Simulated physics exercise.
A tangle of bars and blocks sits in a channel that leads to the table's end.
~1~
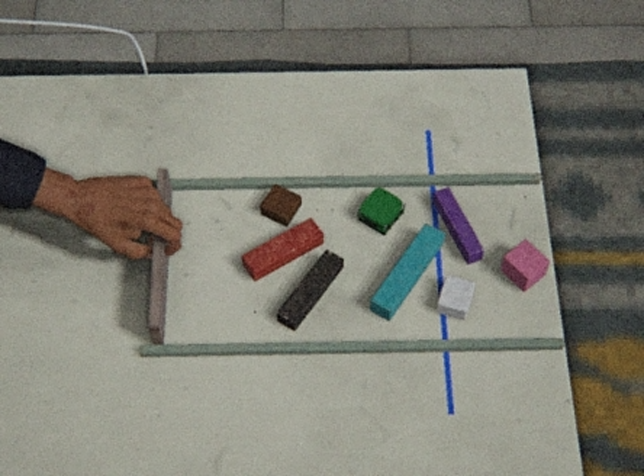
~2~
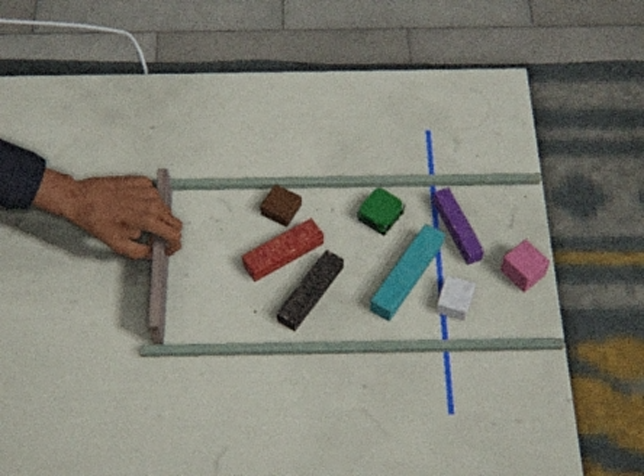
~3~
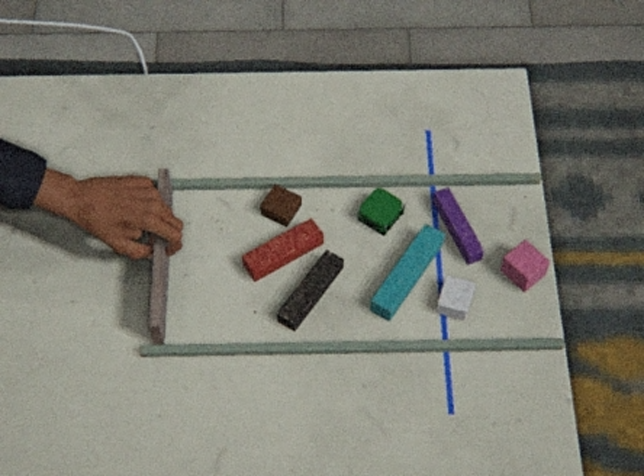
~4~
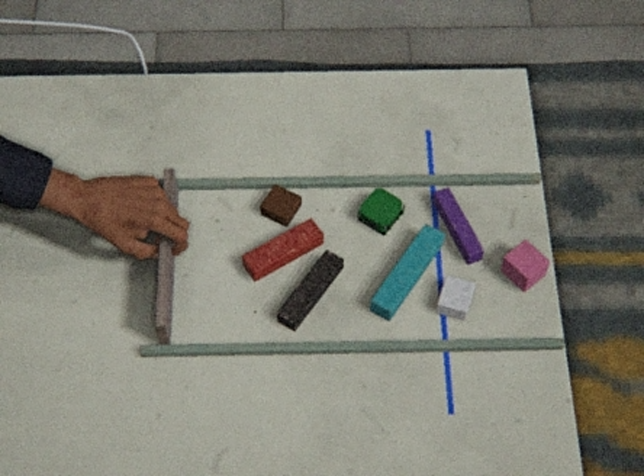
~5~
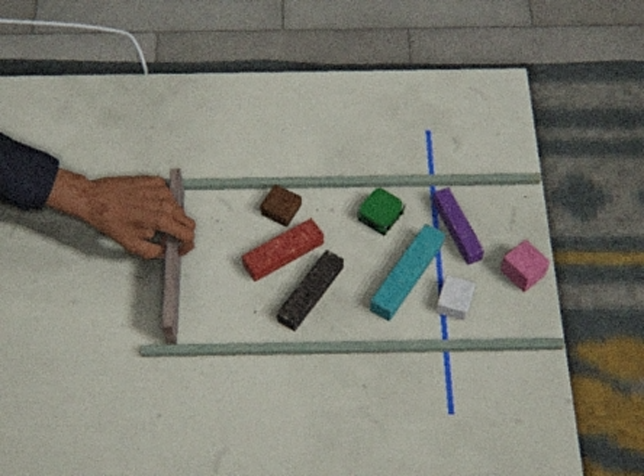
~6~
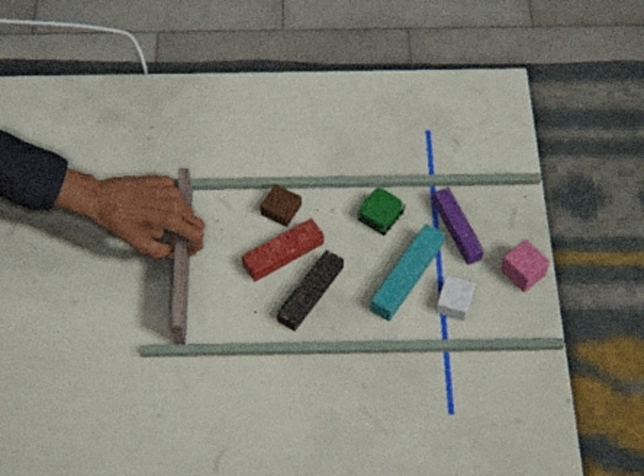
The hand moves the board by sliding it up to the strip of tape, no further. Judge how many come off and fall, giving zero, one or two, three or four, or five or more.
Nothing falls.
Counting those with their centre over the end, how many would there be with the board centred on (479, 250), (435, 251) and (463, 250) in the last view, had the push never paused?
In order, that gives 2, then 0, then 2.
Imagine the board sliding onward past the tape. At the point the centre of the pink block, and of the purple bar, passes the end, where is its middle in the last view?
Its middle is about (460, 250) and about (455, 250).
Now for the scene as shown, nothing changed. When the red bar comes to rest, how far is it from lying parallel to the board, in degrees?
Around 25 degrees.
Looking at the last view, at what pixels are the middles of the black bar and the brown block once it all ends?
For the black bar it's (470, 289), and for the brown block it's (449, 197).
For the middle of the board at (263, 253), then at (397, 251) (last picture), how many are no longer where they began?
Counting first: 2, next 7.
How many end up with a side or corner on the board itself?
Count: 3.
Soon after, none off yet; pink block at rest near (525, 266); purple bar at rest near (458, 226); white block at rest near (456, 298).
In the end, the number that fall off is zero.
